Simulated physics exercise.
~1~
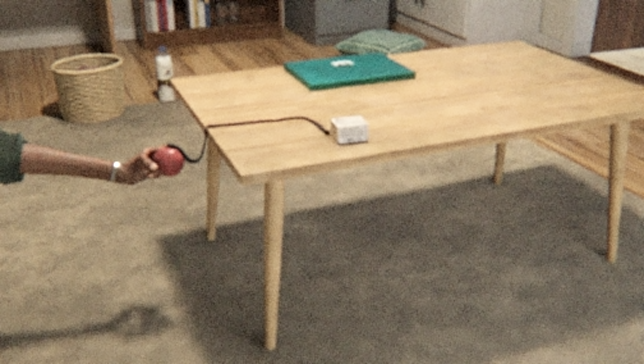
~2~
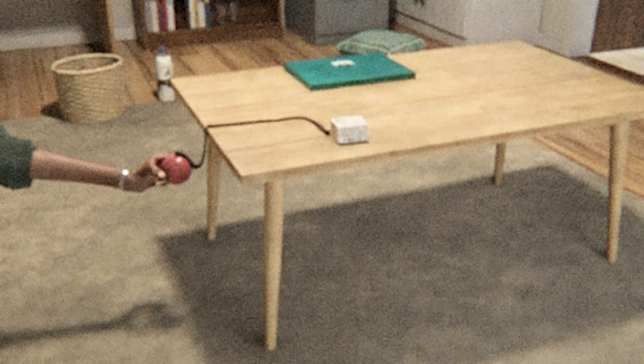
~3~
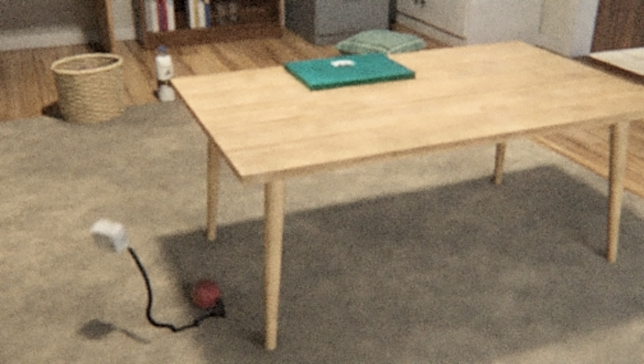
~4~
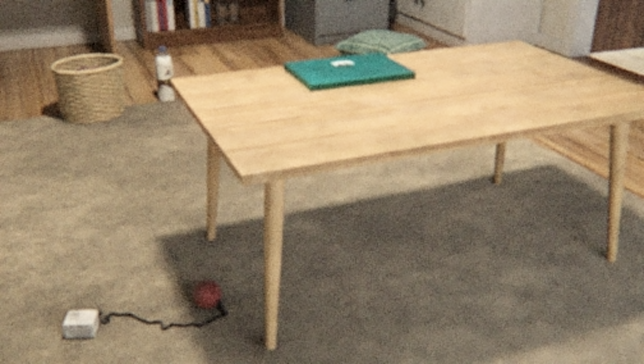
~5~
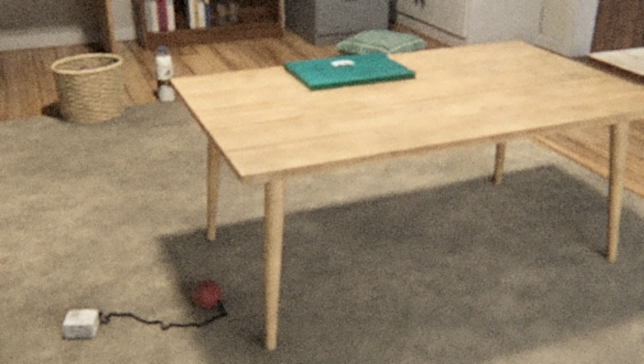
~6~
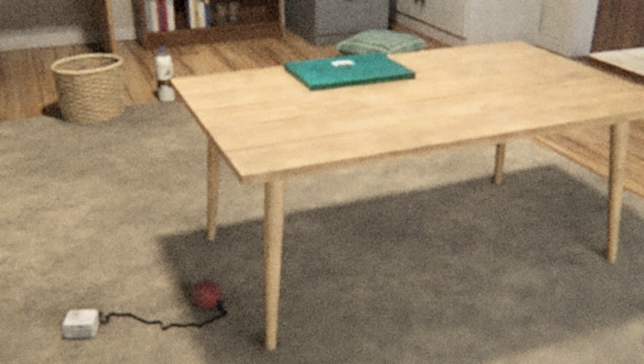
A red apple, held by a hand reaching in from the left, hangs on a dark ribbon just off the near left end of a pale wooden table. The still, slightly raised view shows a room with grey carpet, a wicker basket and a bookshelf behind. The ribbon runs across the tabletop to a small white box, with a turquoise laptop lying farther back. The hand shifts slightly right, then releases the apple, which drops to the floor. The box is pulled over the edge, tumbles down and lands left of the apple, where both lie still, the laptop unmoved.
